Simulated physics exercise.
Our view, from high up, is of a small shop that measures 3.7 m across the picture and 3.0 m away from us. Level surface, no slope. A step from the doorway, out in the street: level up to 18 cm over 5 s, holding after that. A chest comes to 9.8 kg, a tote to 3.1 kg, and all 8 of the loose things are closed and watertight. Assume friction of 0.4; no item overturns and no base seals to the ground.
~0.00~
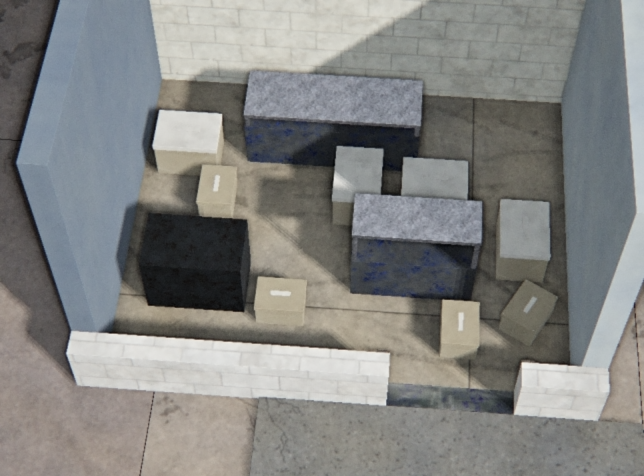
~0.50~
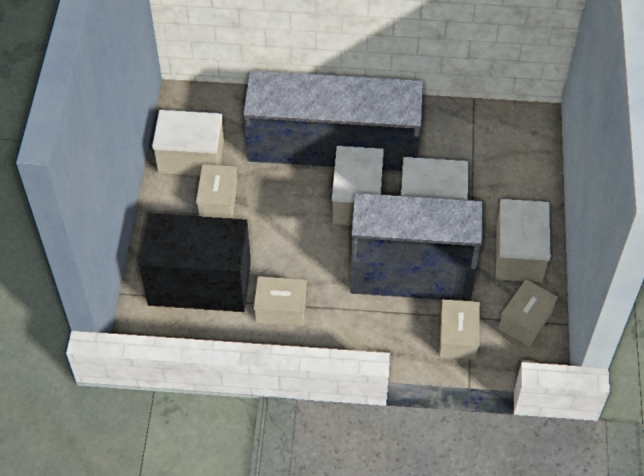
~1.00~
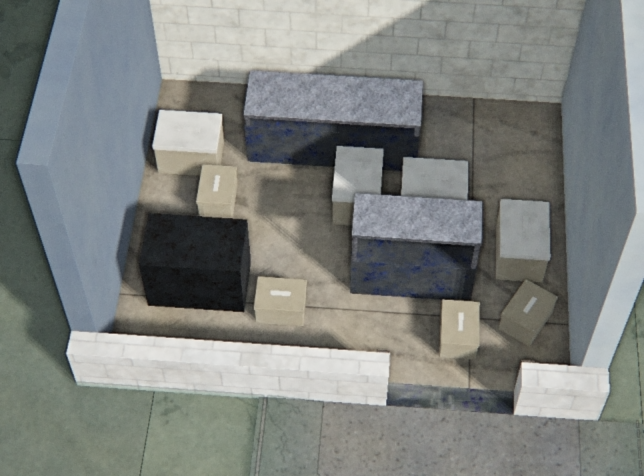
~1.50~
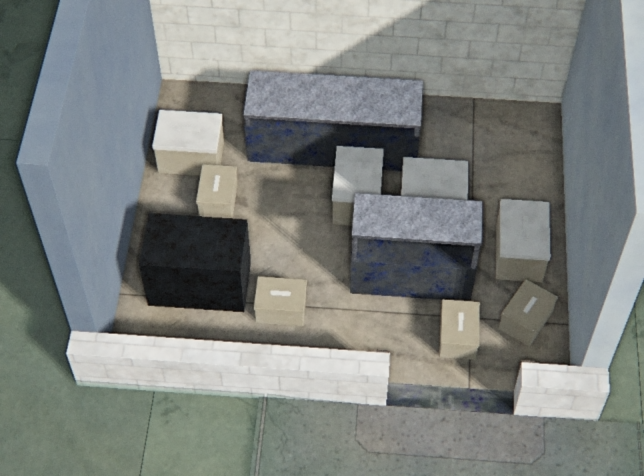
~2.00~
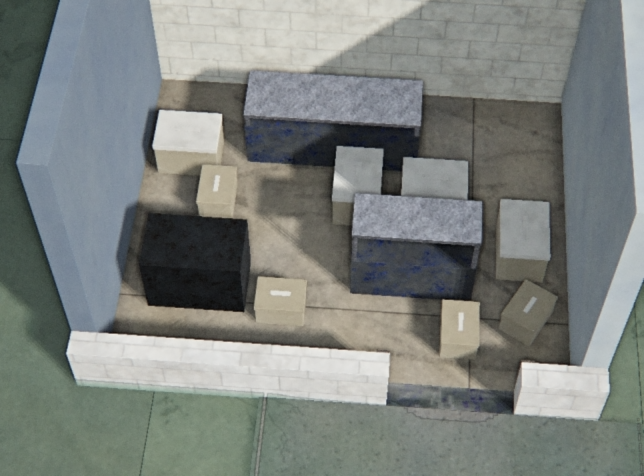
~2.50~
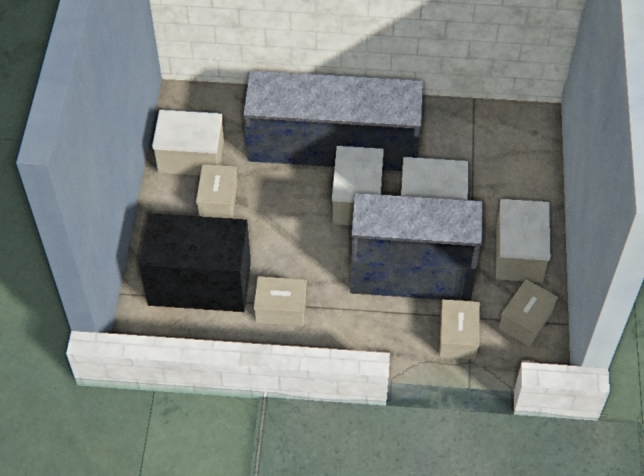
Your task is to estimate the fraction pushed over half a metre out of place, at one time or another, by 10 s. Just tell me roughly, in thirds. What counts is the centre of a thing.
One third up to two thirds.
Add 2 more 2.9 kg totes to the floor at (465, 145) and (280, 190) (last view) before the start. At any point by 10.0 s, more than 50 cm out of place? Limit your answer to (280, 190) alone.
For that one: Smaller.
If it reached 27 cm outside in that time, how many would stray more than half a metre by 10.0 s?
So the tally would be 5.
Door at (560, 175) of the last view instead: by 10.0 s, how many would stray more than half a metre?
That would give 4.
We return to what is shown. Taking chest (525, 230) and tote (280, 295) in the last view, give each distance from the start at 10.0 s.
150 cm and 120 cm respectively.
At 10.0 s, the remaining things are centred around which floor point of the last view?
They're centred close to (341, 198).
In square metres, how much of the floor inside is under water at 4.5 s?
Roughly 2.5 m2 of it is wet.
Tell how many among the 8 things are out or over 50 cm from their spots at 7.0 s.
At that moment it comes to 3.
After 3.5 s 0 of 8 are over 50 cm from their spots; 0 afloat.
After 4.5 s 0 of 8 are over 50 cm from their spots; 2 afloat.
After 7.0 s 3 of 8 are over 50 cm from their spots; 4 afloat.
After 10.0 s 4 of 8 are over 50 cm from their spots, and 4 have been at some point; 8 afloat.
